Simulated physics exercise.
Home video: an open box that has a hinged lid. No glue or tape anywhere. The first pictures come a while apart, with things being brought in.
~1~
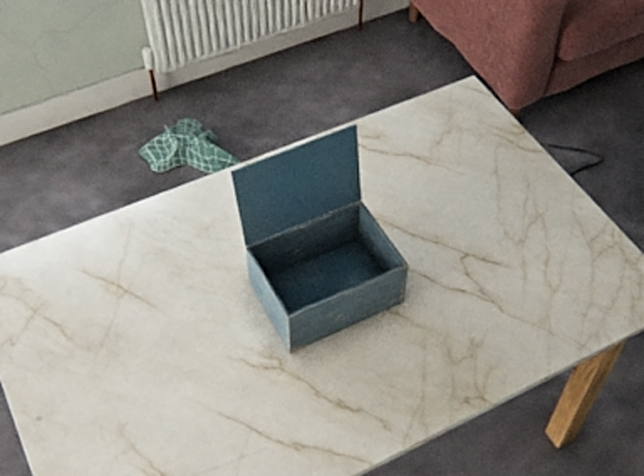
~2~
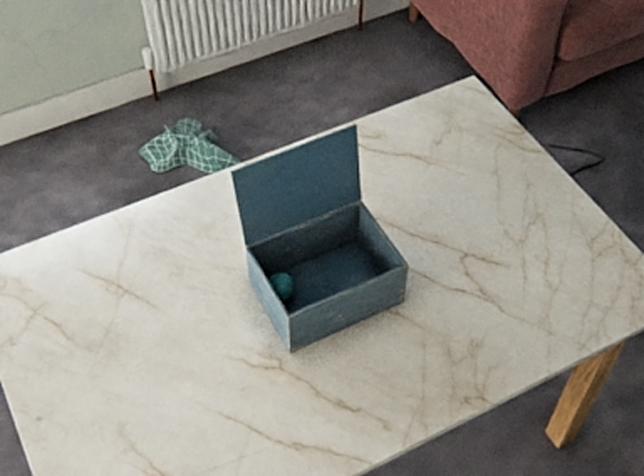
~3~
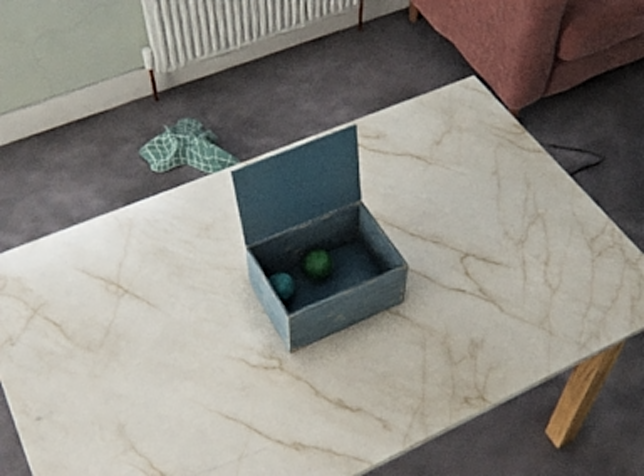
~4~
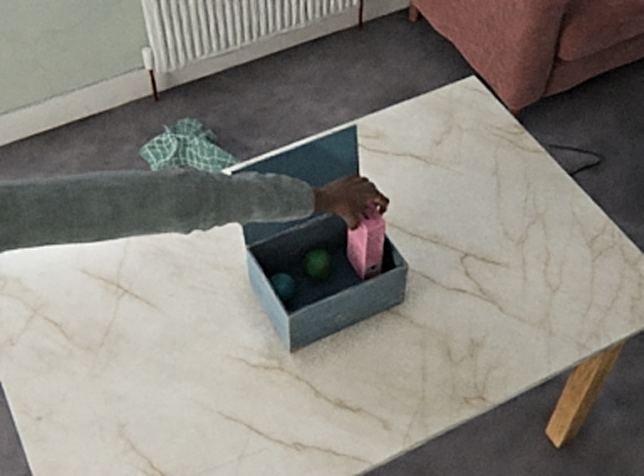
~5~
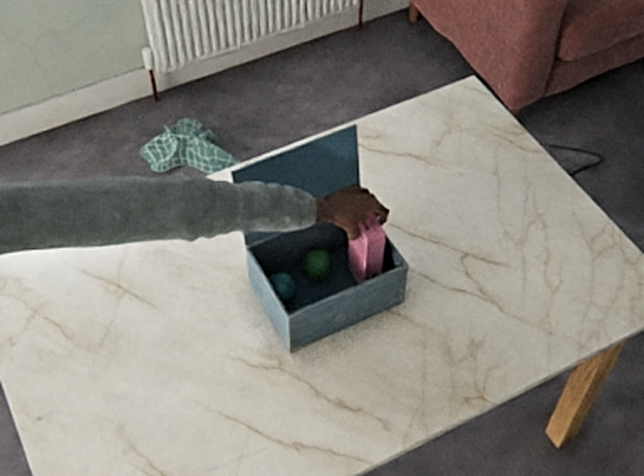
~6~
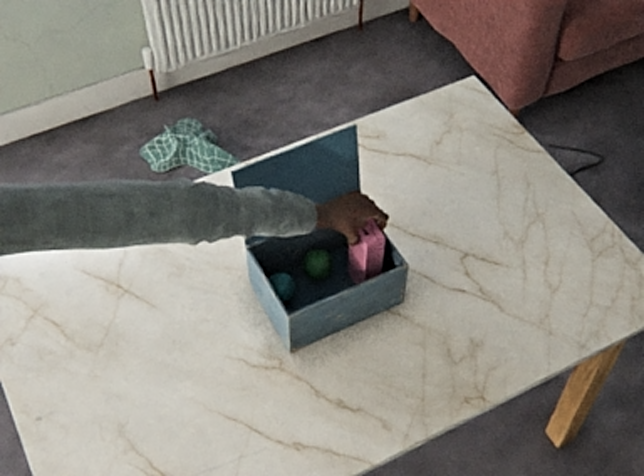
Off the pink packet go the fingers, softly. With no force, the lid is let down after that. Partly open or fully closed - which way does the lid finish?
Partly open.
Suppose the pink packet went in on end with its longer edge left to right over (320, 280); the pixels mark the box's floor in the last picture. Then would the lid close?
Note: It fails to lower.
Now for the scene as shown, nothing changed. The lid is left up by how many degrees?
About 40° above the rim.
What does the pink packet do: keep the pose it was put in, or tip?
By the end it has kept its angle.
Then, 1.20 s on from there, lid starting down.
Then, 1.70 s on from there, lid 51° above the rim.
Then, 3.80 s on from there, lid 39° above the rim.
In the end, lid 40° above the rim; all 3 unmoved. At the end, from the last picture's camera, pink packet near (365, 254).
